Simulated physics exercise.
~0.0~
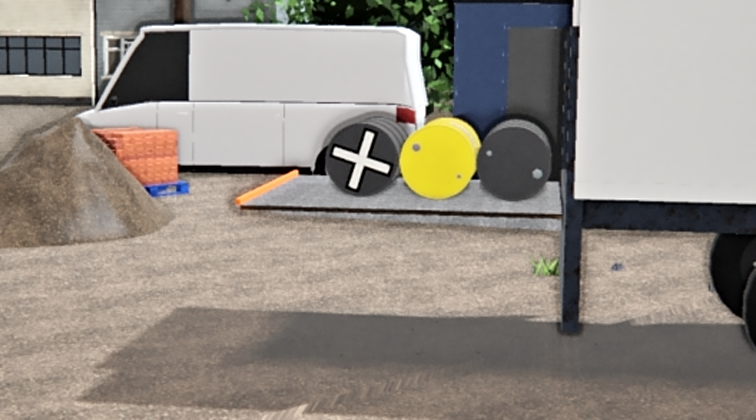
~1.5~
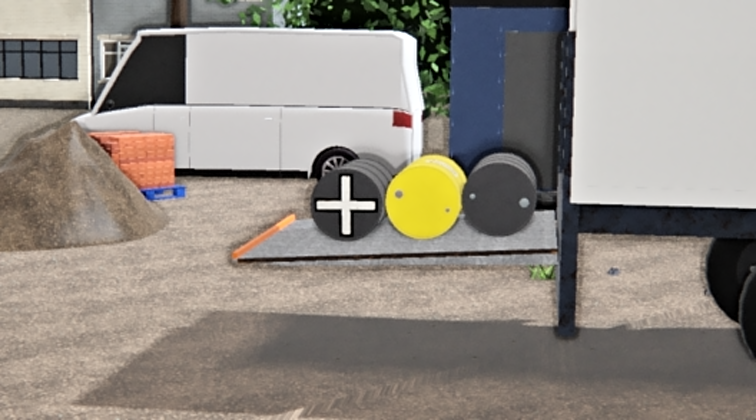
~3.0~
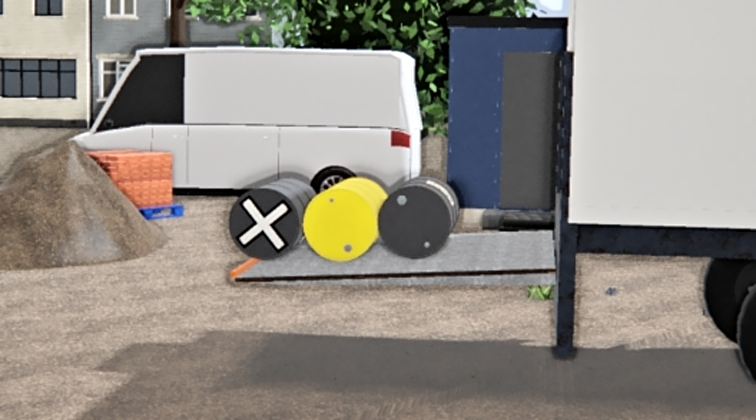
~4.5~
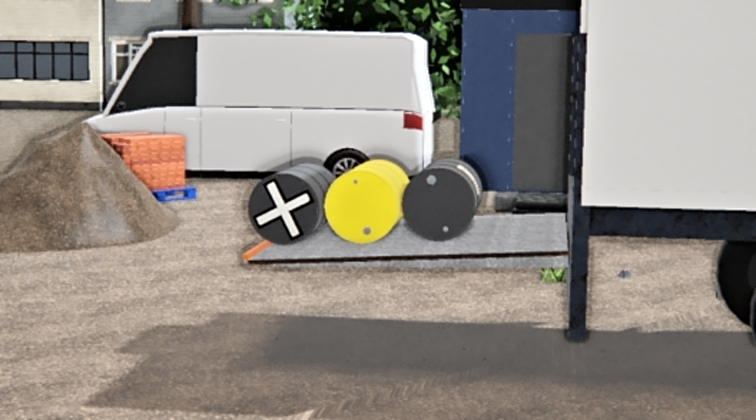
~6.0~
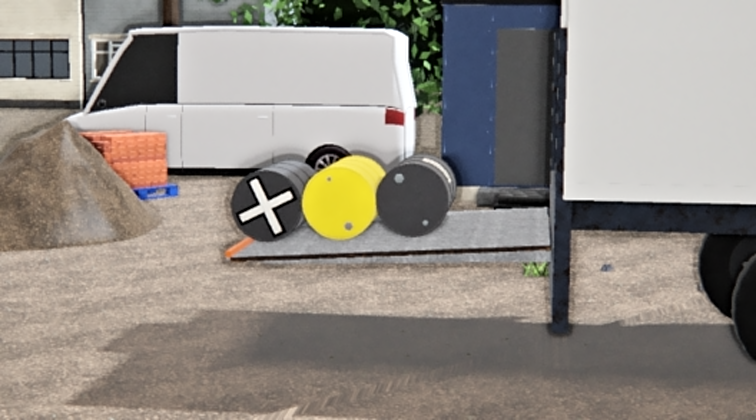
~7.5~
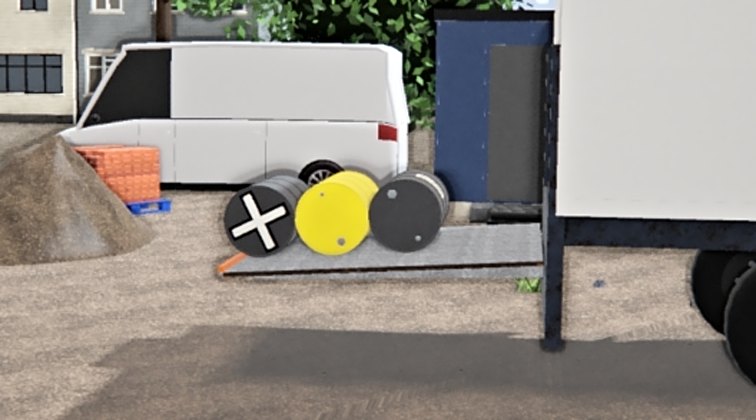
The clip shows three drums, one marked with a white cross, one yellow and one dark, on a platform behind a lorry. The platform sinks and tilts, the drums roll left towards its orange-edged end, and all three come to rest still on it.
